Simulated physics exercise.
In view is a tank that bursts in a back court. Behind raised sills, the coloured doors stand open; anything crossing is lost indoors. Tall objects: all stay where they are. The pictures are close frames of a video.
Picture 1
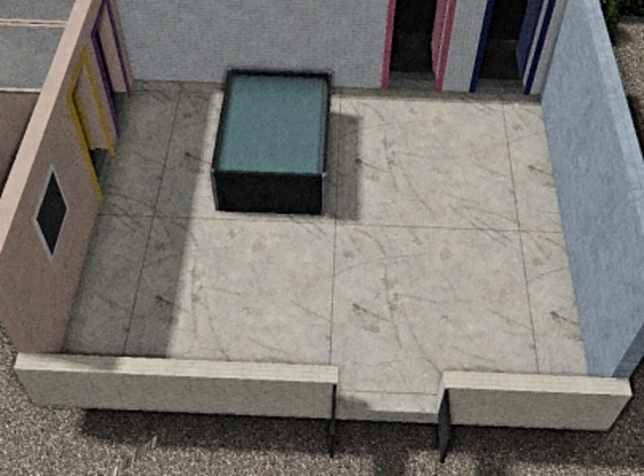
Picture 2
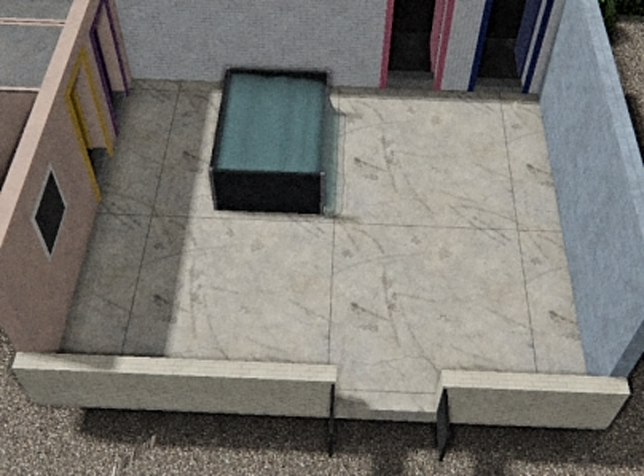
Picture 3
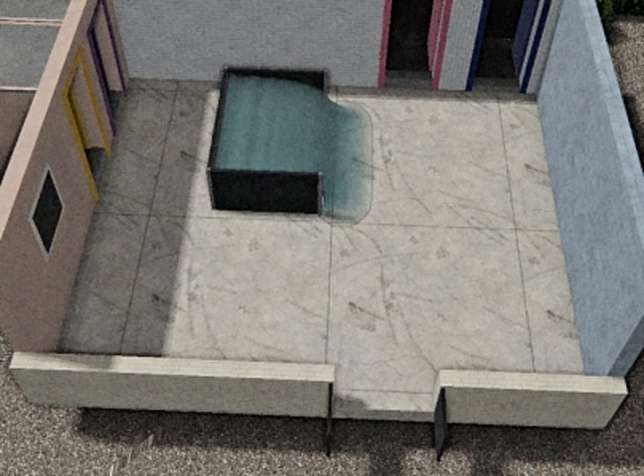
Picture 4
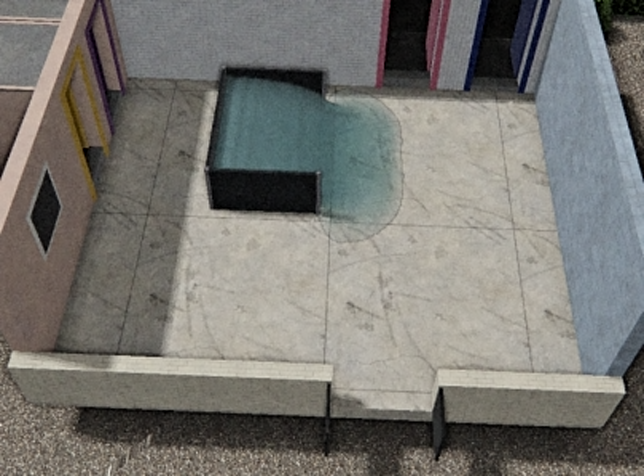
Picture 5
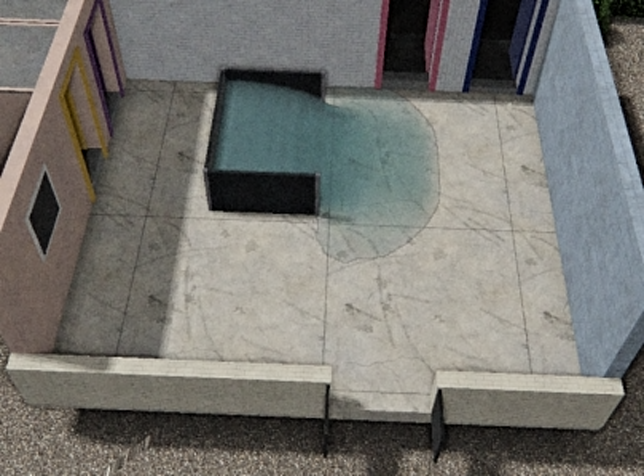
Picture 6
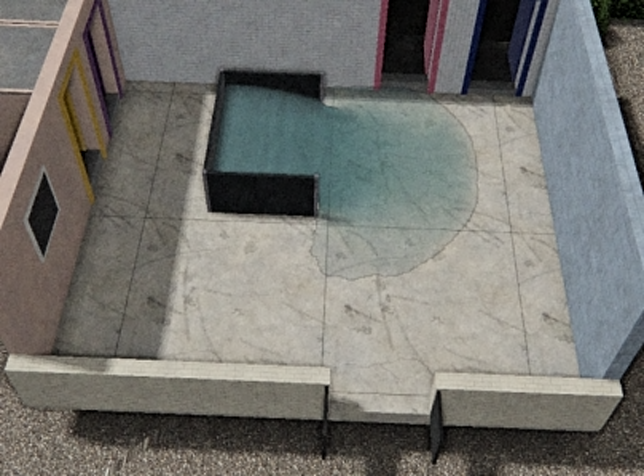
Teal water pouring from the open right side of a dark tank and spreading in a rounded sheet across a walled courtyard.
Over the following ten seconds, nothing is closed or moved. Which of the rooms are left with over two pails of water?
The yellow door is left with two or fewer; the pink door is left with two or fewer; the blue door is left with over two; the purple door is left with two or fewer.
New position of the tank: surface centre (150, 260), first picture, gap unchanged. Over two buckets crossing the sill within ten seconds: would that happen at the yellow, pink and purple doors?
Note: Yellow door ends up beneath; pink door ends up beneath; purple door ends up beneath.
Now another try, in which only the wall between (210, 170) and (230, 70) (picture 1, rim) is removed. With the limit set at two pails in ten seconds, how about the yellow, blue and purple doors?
Yellow door exceeds the limit, blue door falls short, purple door exceeds the limit.
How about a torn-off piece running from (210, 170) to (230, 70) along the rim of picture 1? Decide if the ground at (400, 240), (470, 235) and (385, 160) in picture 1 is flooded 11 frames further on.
Taking the spots in turn: Untouched, untouched and untouched.
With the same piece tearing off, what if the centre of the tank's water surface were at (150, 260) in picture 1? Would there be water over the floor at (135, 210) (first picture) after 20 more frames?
Unflooded.
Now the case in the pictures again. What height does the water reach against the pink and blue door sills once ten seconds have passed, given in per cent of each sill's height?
First around 10 percent, second around 20 percent.
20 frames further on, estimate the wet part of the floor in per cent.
By my count, 50 percent.
A moment on, water covers 40 % of the floor; the yellow door not reached, the pink door wet at the sill, nothing in, the blue door wet at the sill, nothing in, the purple door not reached.
Next, water covers 45 % of the floor; the yellow door not reached, the pink door wet at the sill, nothing in, the blue door under two buckets in, the purple door not reached.
Then, water covers 50 % of the floor; the yellow door not reached, the pink door wet at the sill, nothing in, the blue door far over two buckets in, the purple door not reached.
Later, water covers 80 % of the floor; the yellow door not reached, the pink door wet at the sill, nothing in, the blue door far over two buckets in, the purple door not reached.
In the end, water covers 95 % of the floor; the yellow door wet at the sill, nothing in, the pink door wet at the sill, nothing in, the blue door far over two buckets in, the purple door wet at the sill, nothing in.
